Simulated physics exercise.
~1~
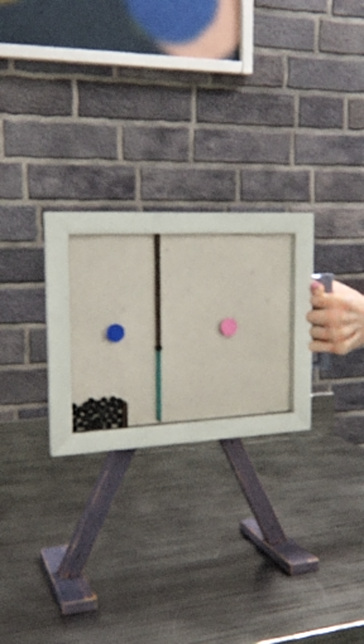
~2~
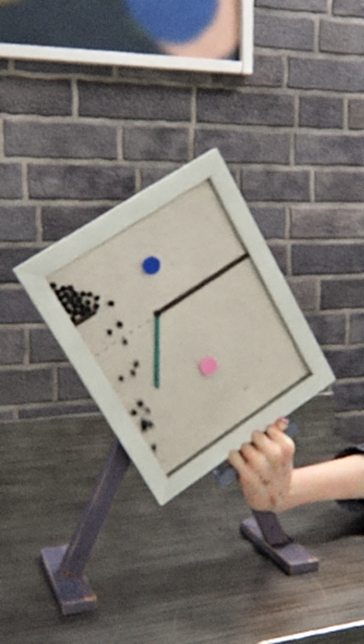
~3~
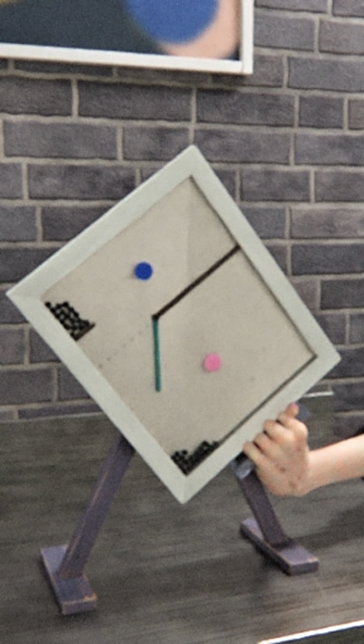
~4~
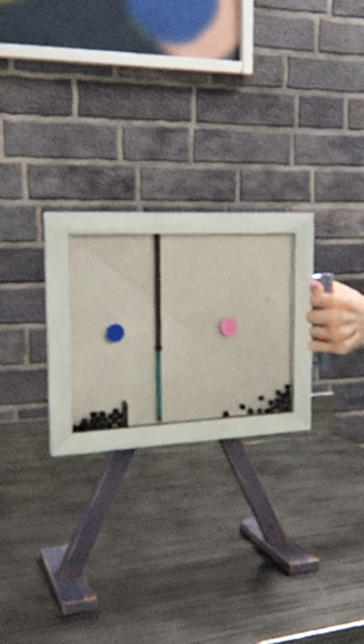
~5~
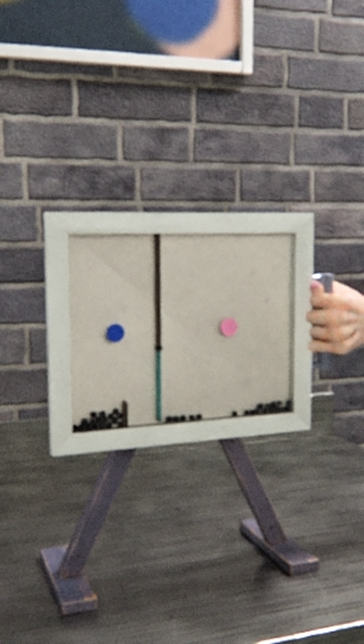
On a counter against grey brick, a hand tilts a framed panel clockwise and back level, leaving black beads split between both sides.
